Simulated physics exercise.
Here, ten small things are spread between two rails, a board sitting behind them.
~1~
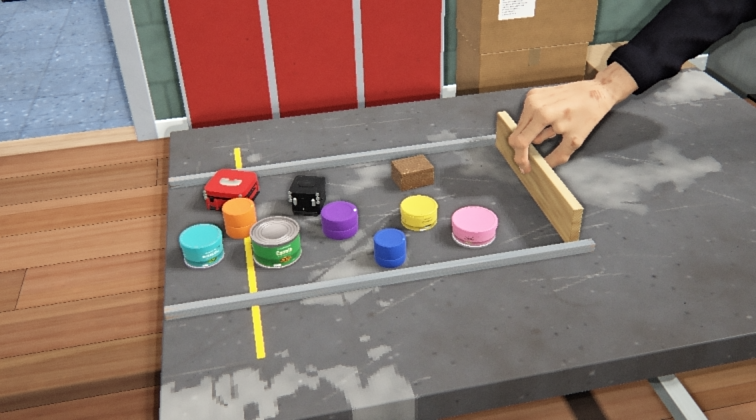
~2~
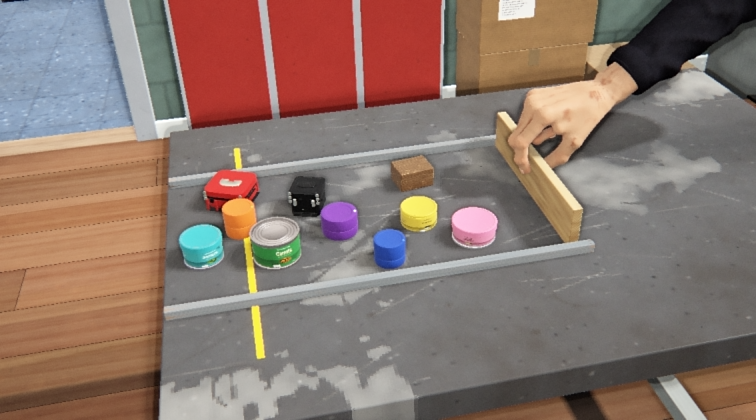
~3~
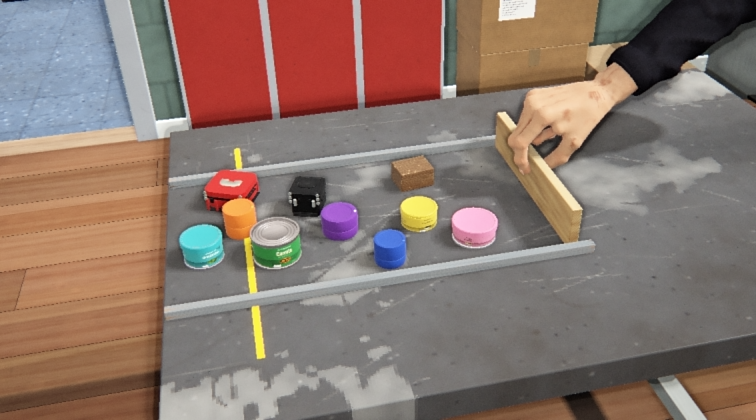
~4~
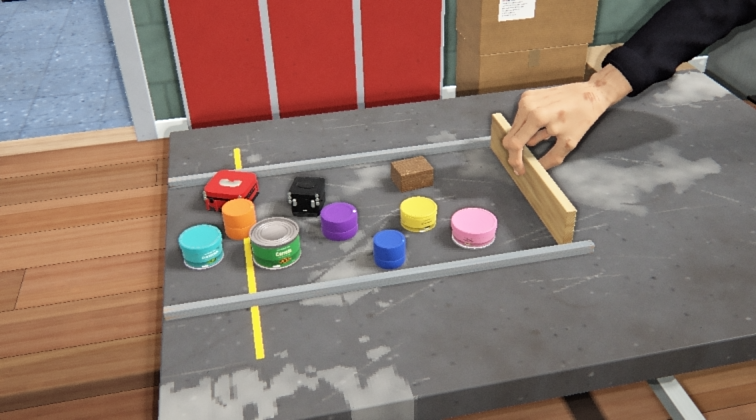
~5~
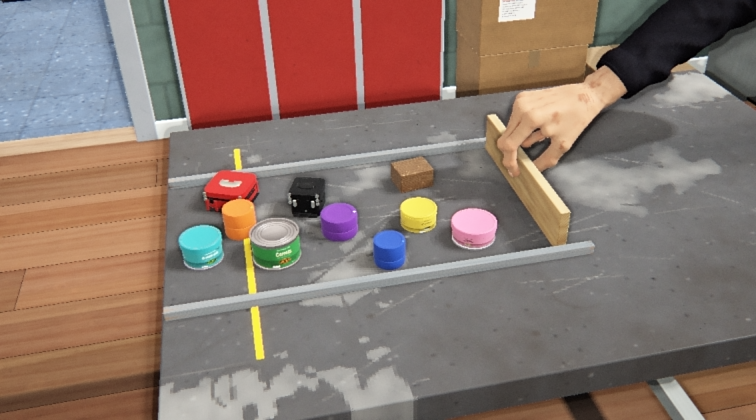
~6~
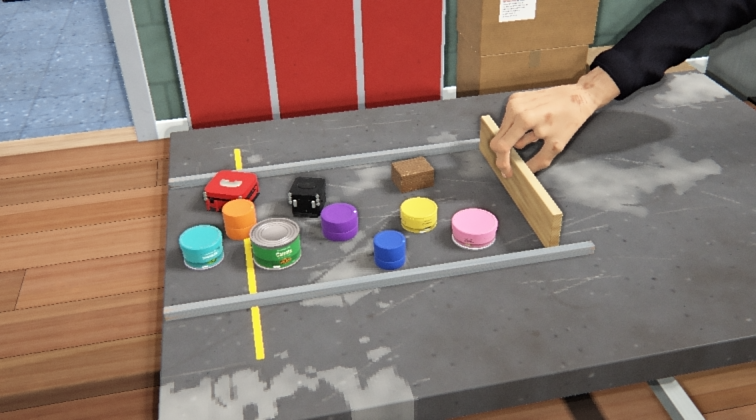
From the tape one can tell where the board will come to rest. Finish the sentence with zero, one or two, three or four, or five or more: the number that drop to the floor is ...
The number that drop to the floor is one or two.
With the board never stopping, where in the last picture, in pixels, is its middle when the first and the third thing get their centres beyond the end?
At (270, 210) for the first, at (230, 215) for the third.
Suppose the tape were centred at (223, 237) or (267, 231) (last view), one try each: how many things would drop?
So that's 4 for the first and 1 for the second.
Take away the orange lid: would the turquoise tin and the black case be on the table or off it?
Well, the turquoise tin goes off the edge while the black case is still there.
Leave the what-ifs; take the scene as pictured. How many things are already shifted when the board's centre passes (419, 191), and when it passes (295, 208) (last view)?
At the first point the count is 4, at the second it's 10.
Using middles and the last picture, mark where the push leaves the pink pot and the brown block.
Pink pot at about (227, 262), brown block at about (224, 196).
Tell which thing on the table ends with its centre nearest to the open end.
It's the orange lid that ends nearest.
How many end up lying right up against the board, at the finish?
That would be 5 of them.
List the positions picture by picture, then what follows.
Turquoise tin (203, 247); red case (232, 191); orange lid (240, 218); board (534, 173); tape (247, 233), in the first picture.
Red case (232, 192); purple lid (339, 221), in the second picture.
Orange lid (240, 219); blue lid (390, 249), in the third picture.
Turquoise tin (202, 247); yellow tub (418, 215), in the fourth picture.
Red case (232, 193); green pot (276, 244), in the fifth picture.
Turquoise tin (202, 248); red case (232, 193); orange lid (240, 220); board (516, 177); tape (246, 234), in the sixth picture.
A little later, none off yet; turquoise tin at rest near (202, 248); red case at rest near (232, 193); orange lid at rest near (240, 220).
Next, none off yet; turquoise tin moving near (190, 248); red case moving near (227, 194); orange lid shifted about its own width near (213, 221).
When it is over, the number that fall off is one or two; down, turquoise tin.
